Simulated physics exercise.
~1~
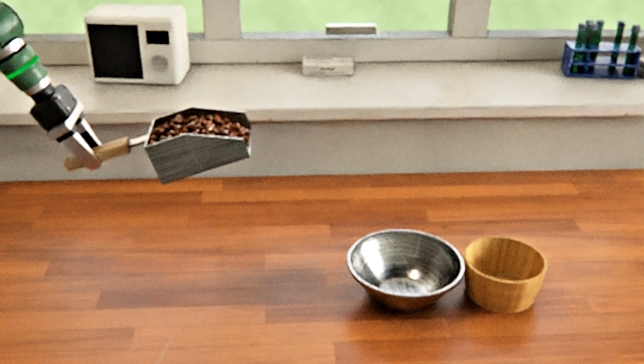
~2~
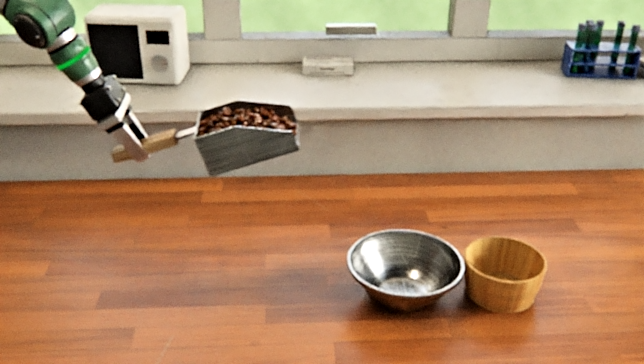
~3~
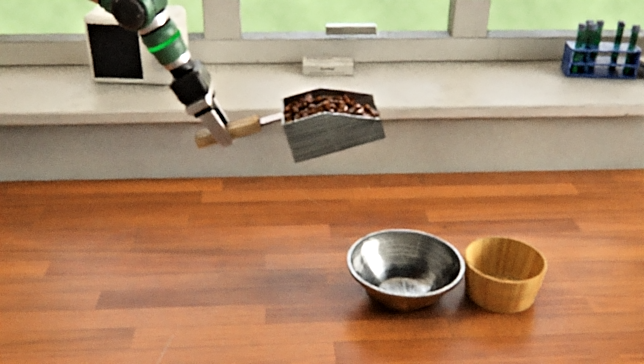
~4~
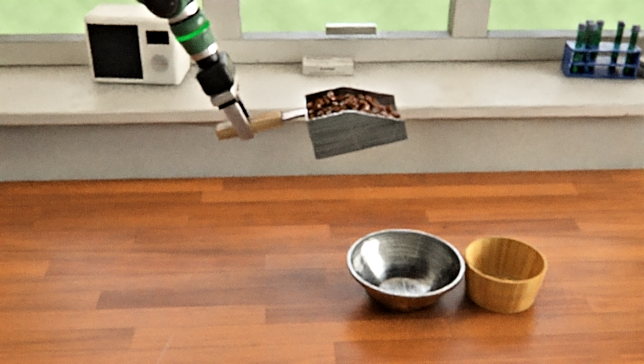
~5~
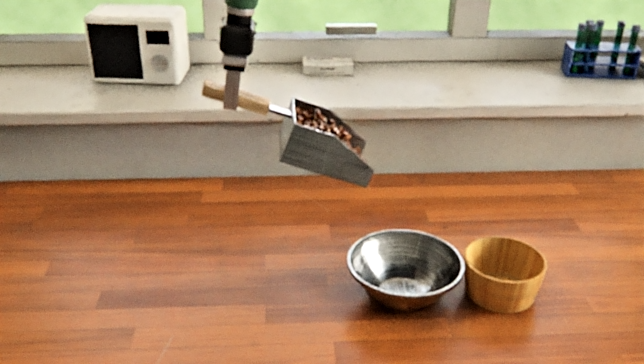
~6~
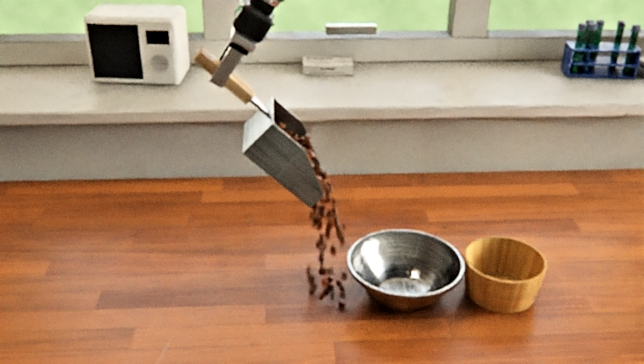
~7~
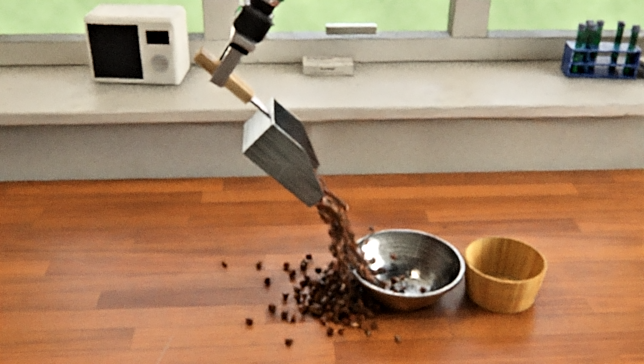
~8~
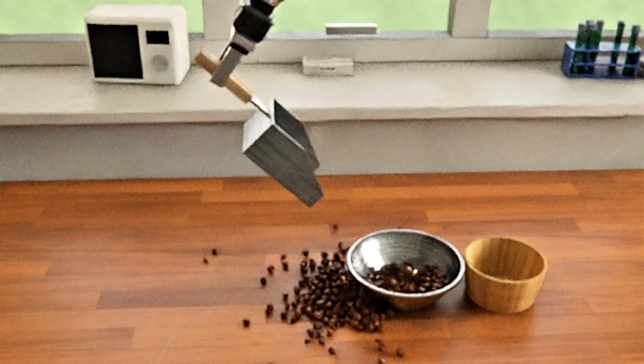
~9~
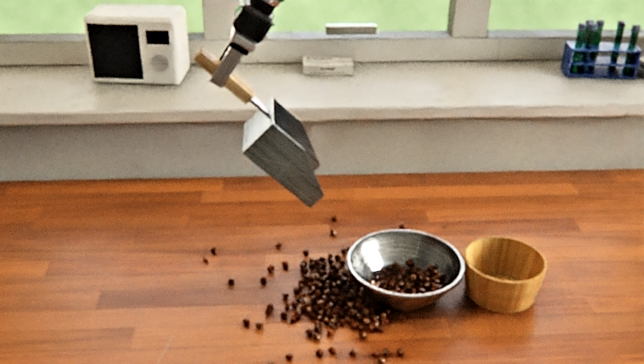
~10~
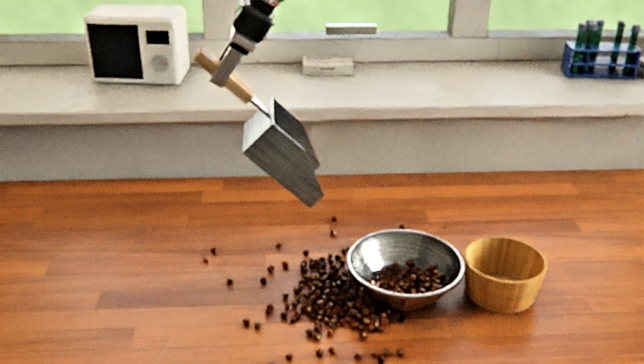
Robot arm carrying a metal scoop of brown pellets rightward, then tipping them partly into a metal bowl, most scattering on the table.
